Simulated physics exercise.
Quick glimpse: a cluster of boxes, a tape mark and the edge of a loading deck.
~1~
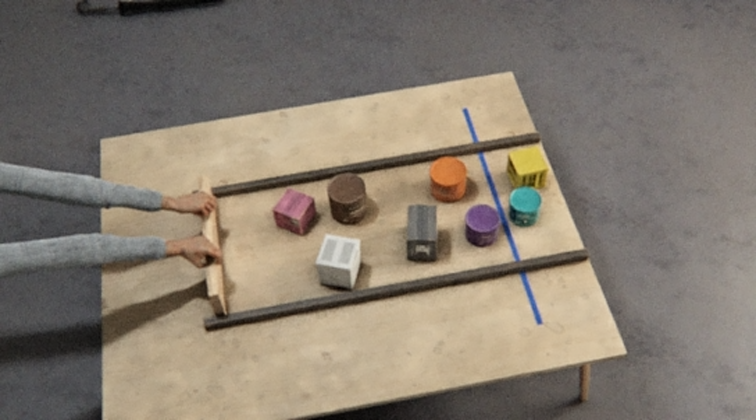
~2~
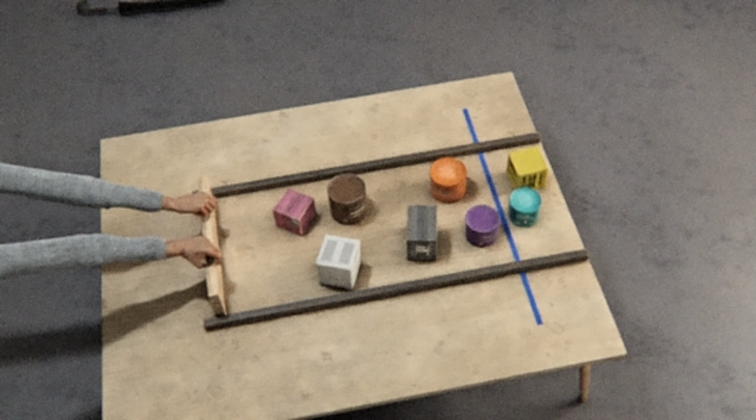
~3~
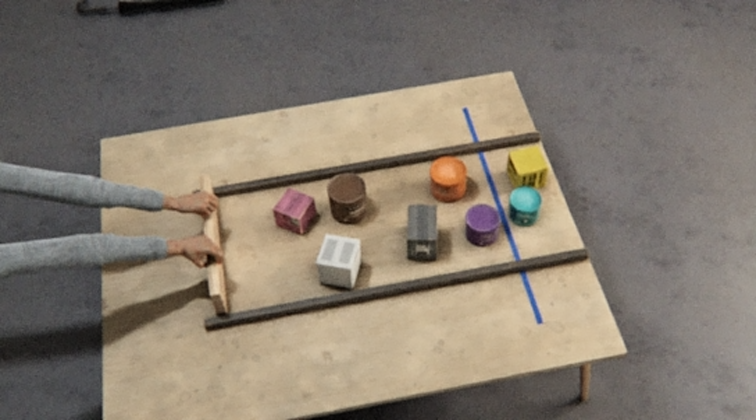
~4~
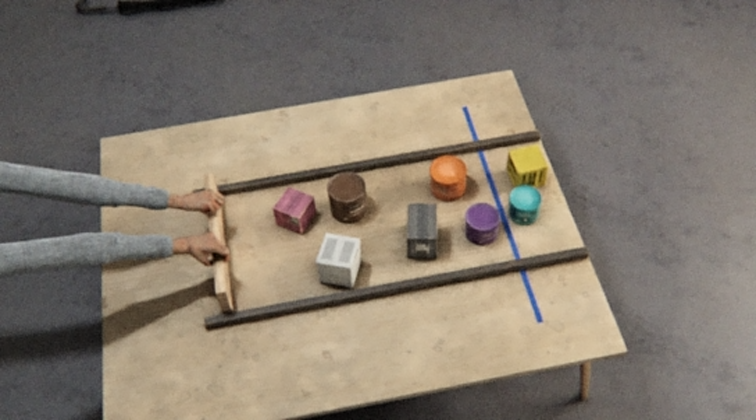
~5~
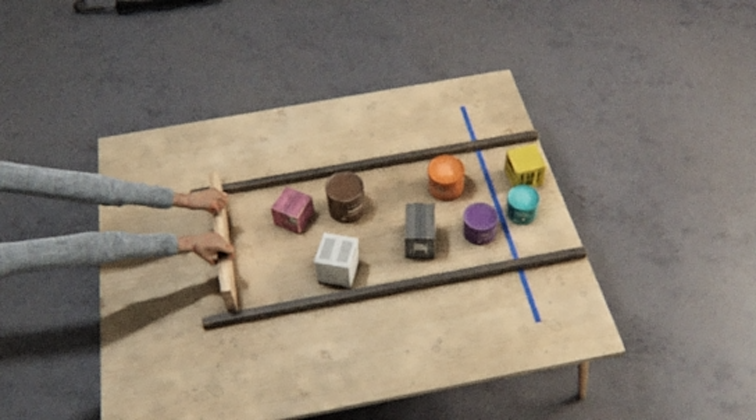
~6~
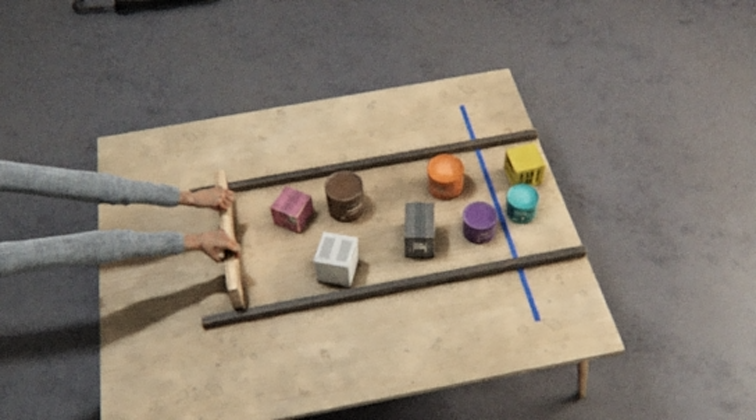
Two hands in grey sleeves grip a wooden plank at the left of a pale wooden deck, seen from above, between two dark rails on a grey floor. Pink, white and grey boxes and brown, orange and purple pails sit left of a blue tape line, with a turquoise pail and yellow crate beyond it. The hands slide the plank slightly right, while the objects stay put and the view barely shifts.
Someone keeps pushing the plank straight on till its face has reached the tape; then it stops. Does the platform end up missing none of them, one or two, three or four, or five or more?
I expect three or four to drop off the edge.
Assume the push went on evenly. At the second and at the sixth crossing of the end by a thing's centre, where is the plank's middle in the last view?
Its middle is around (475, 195) and later (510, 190).
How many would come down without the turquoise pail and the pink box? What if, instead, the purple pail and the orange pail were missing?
Falls come to 2 the first time and 2 the other time.
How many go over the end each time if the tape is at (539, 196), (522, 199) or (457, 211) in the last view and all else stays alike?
The three tries give 6, 6 and 1.
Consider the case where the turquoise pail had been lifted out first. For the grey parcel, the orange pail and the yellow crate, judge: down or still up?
Well, the grey parcel is safe, the orange pail drops down, and last of the three, the yellow crate drops down.
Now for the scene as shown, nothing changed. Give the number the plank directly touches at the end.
That would be 2 of them.
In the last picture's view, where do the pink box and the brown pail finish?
For the pink box it's (499, 160), and for the brown pail it's (535, 160).
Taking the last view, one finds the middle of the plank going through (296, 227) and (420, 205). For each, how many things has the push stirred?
Tally: First 1; then 8.
Early on, none off yet; yellow crate at rest near (524, 167); turquoise pail at rest near (522, 204); purple pail at rest near (480, 223).
A while later, none off yet; yellow crate at rest near (524, 167); turquoise pail at rest near (522, 204); purple pail travelled a little near (495, 221).
Finally, the number that fall off is three or four; lost, orange pail, purple pail, turquoise pail and yellow crate.
